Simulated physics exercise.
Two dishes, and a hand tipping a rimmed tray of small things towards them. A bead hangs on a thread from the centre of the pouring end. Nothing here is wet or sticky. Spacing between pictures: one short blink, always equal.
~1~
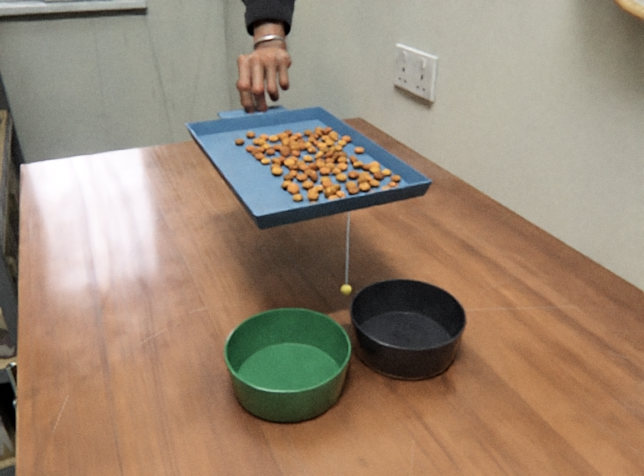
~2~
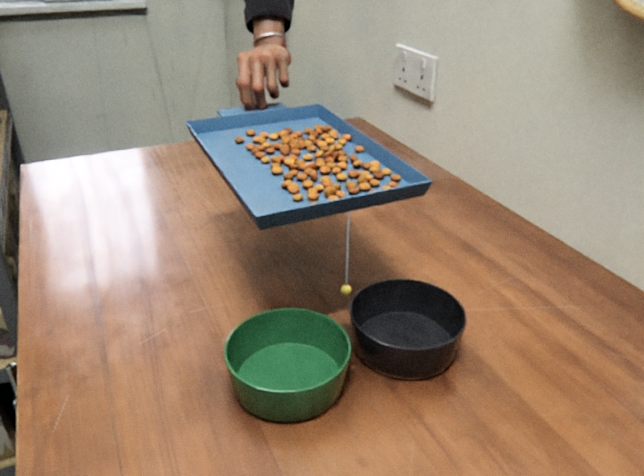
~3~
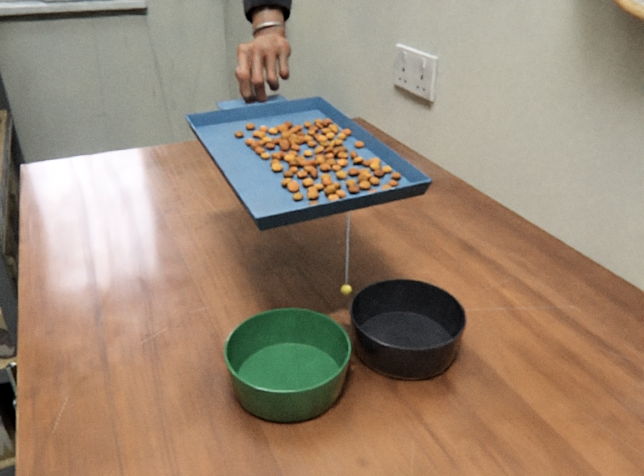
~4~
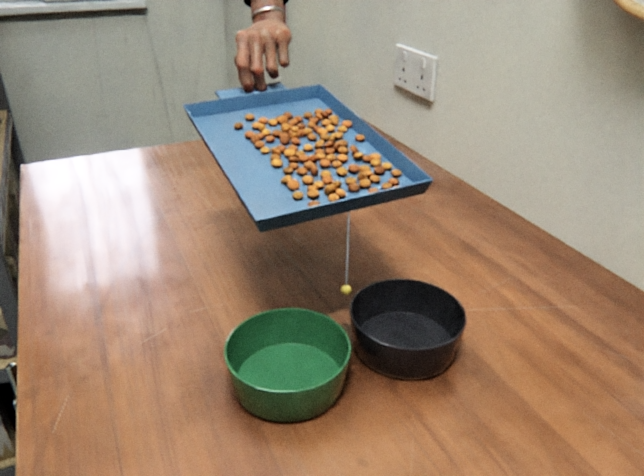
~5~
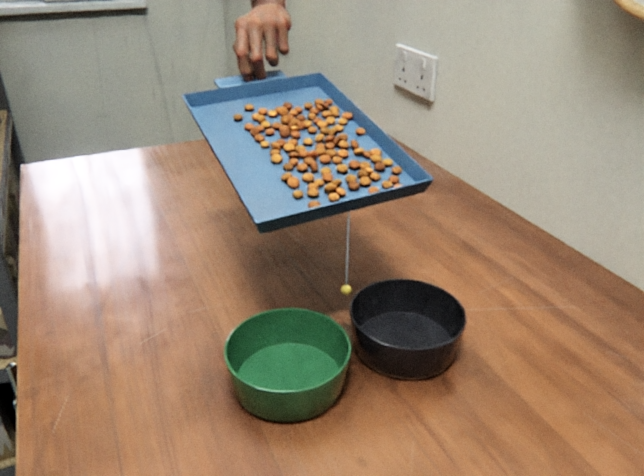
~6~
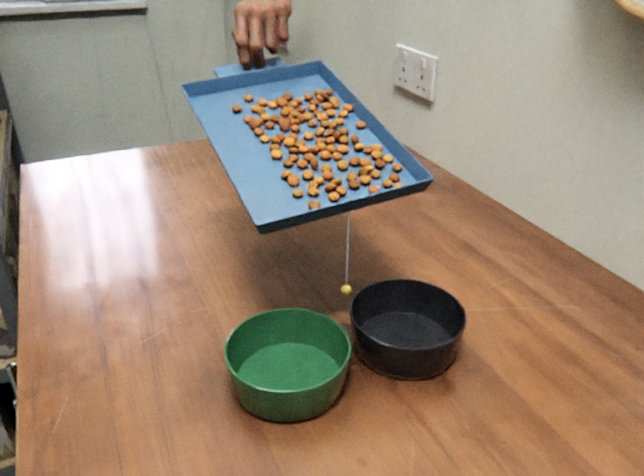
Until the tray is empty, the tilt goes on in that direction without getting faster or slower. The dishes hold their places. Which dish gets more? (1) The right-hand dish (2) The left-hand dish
Answer: 2.
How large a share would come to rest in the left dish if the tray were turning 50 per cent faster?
Something like 80 percent, give or take.
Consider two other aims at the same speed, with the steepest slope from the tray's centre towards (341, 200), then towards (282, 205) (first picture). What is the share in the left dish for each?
Well, 30 percent for one and then 90 percent for the other.
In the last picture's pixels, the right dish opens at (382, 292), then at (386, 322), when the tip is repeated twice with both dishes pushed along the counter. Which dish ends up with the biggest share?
The dish to the left at the first, the dish to the left at the second.
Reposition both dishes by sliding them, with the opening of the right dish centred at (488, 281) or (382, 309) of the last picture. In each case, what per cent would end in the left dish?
First try: Roughly 20 per cent; second try: Roughly 60 per cent.
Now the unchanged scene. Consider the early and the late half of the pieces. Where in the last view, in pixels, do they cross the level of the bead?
I'd say close to (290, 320) at first and close to (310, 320) later on.
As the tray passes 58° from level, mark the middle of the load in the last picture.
Near the pixel (317, 190).
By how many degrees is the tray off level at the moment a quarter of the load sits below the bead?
That would be about 90 degrees from level.
Soon, tray tipped steeply; nearly all on the tray; a stray few in the air.
A while on, tray tipped right over; a small part on the tray; about two thirds in the left dish; a small part in the right dish; a small part outside both; about a quarter in the air.
Towards the end, tray tipped past a quarter turn; most in the left dish; a small part in the right dish; a small part outside both.
Finally, tray tipped past a quarter turn; most in the left dish; a small part in the right dish; a small part outside both.
